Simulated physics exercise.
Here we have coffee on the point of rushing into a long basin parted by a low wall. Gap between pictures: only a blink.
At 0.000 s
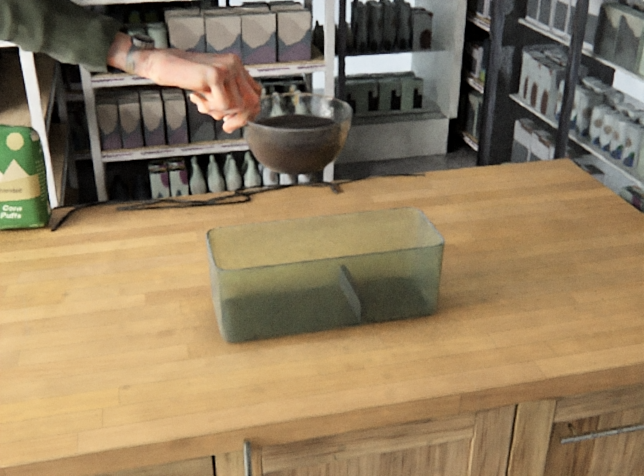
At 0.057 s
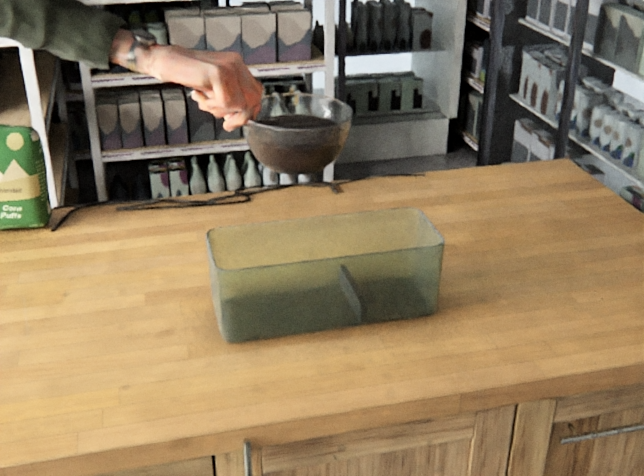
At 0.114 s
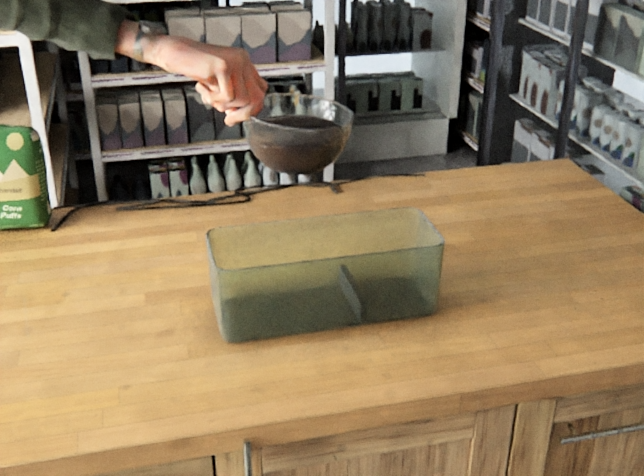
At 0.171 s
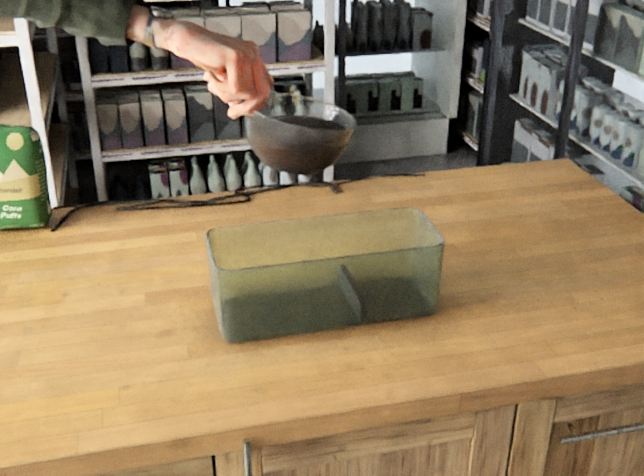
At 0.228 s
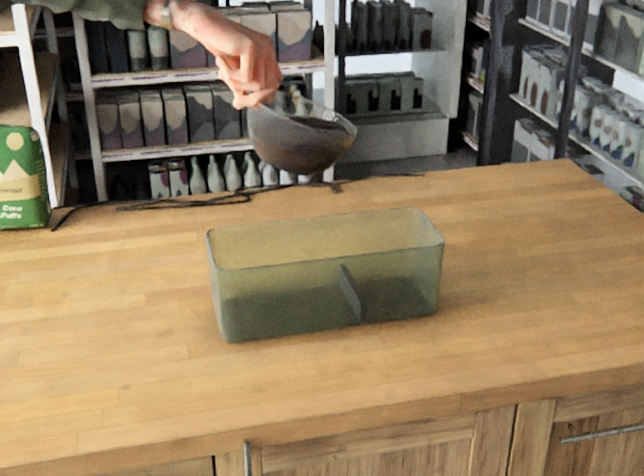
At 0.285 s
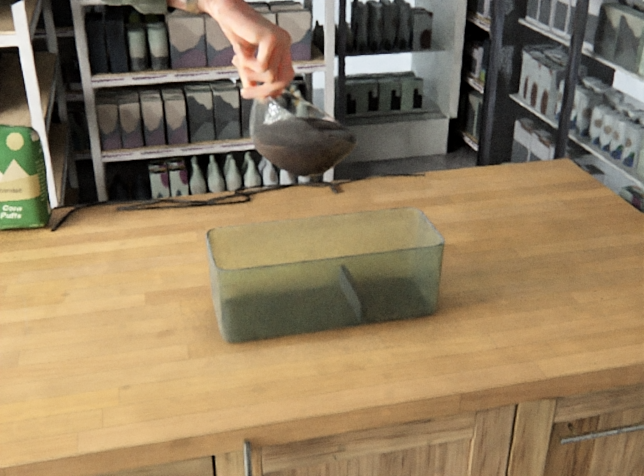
A hand reaching in from the upper left holds a small clear bowl of dark coffee above a wooden counter, seen from slightly above by a still camera. Below it sits a long, greenish, see-through basin with a low dividing wall, while shelves of boxes and bottles stand behind and a green bag rests at left. The bowl starts level, then tilts gradually rightward, its right rim lowering as the hand rotates and shifts slightly.
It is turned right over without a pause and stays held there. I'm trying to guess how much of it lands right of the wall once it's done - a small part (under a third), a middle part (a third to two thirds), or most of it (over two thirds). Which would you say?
I'd say most of it, over two thirds.
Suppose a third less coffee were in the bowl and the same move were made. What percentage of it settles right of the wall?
It should come out close to 90 per cent.
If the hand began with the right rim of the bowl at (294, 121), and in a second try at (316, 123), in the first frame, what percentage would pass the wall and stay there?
In order, some 10 and 40 percent.
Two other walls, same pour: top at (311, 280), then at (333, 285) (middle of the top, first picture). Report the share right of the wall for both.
Respectively 95 and 85 per cent, approximately.
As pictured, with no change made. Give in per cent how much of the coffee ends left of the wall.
About 15 per cent.
A moment on, the bowl is tipped on its side and 32 per cent is still to pour, 0 is left of the wall and 21 right of it.
Next, the bowl is tipped on its side and 5 per cent is still to pour, 6 is left of the wall and 78 right of it.
Then the bowl is tipped on its side and 0 per cent is still to pour, 11 is left of the wall and 87 right of it.
Later the bowl is tipped on its side and 0 per cent is still to pour, 12 is left of the wall and 86 right of it.
Finally, 13 per cent lies left of the wall, 86 right of it and 1 outside.
